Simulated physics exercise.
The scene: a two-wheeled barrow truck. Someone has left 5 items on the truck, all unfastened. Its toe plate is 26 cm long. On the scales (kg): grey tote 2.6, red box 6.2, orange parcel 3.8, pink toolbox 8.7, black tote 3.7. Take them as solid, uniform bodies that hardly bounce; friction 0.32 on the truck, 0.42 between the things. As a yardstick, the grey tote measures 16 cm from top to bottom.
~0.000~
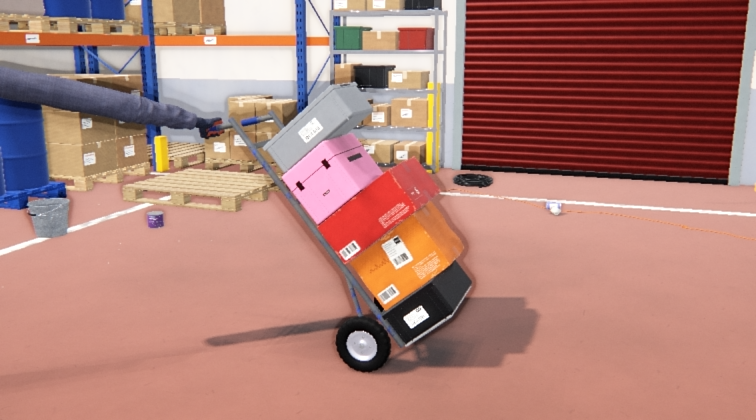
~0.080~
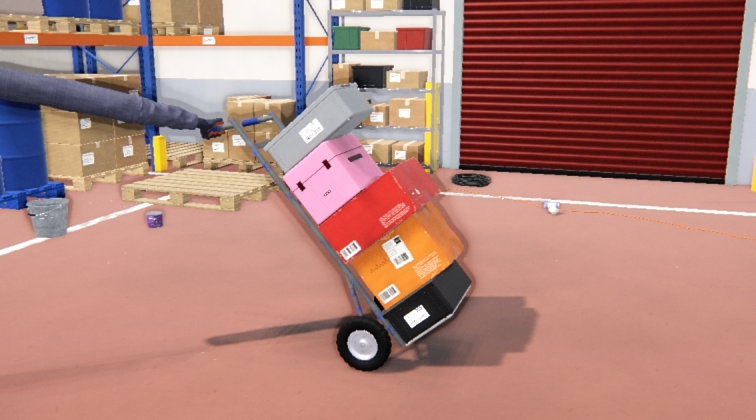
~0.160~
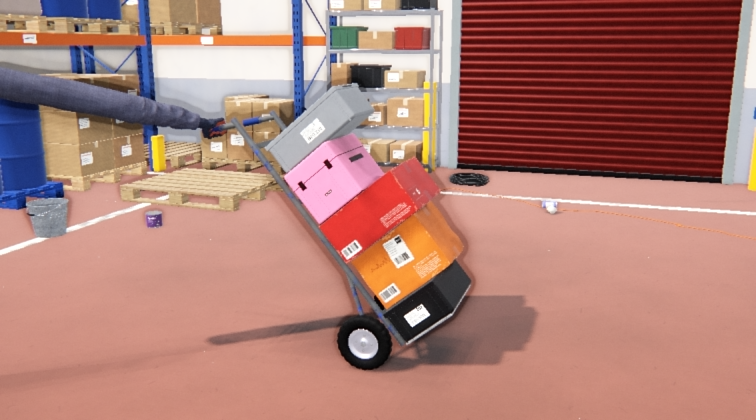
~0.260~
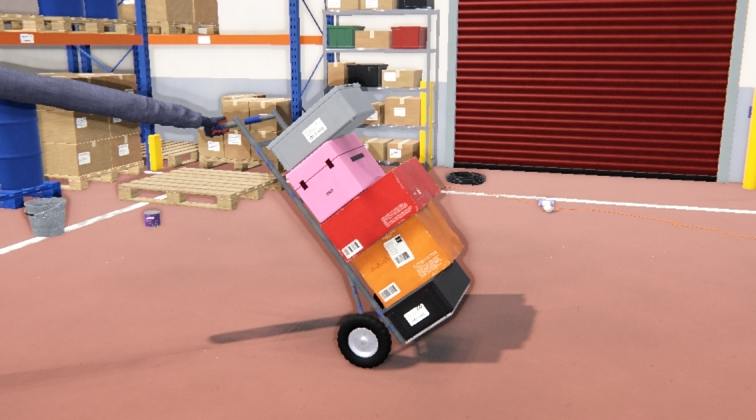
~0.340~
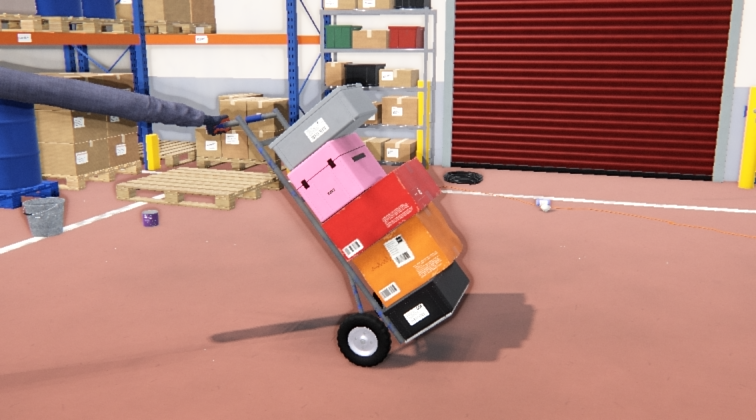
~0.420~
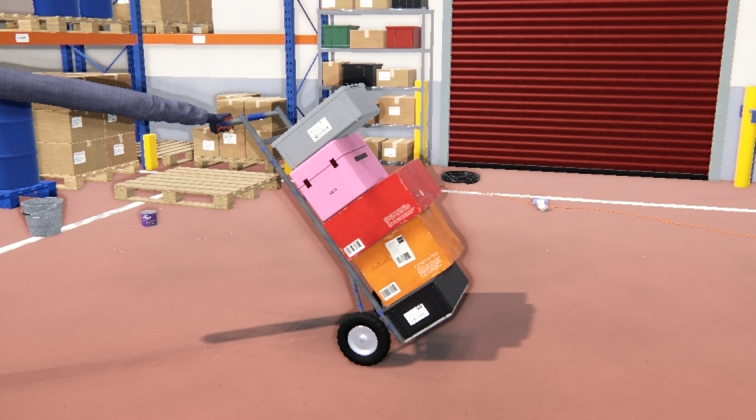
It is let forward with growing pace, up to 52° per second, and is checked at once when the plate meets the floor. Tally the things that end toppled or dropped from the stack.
In all, three or more.
Around 2.32 s, truck upright; grey tote tipped 23° against what carries it near (549, 159); red box tipped 23° against what carries it near (501, 249); pink toolbox tipped 23° against what carries it.
Around 2.72 s, truck upright; grey tote, red box, orange parcel and pink toolbox now dropped from the stack; black tote tipped 66° against what carries it.
Finally (4.1 s), dropped from the stack, grey tote, red box, orange parcel and pink toolbox; on their side or leaning hard on the truck, black tote. In the last view, red box near (604, 327).
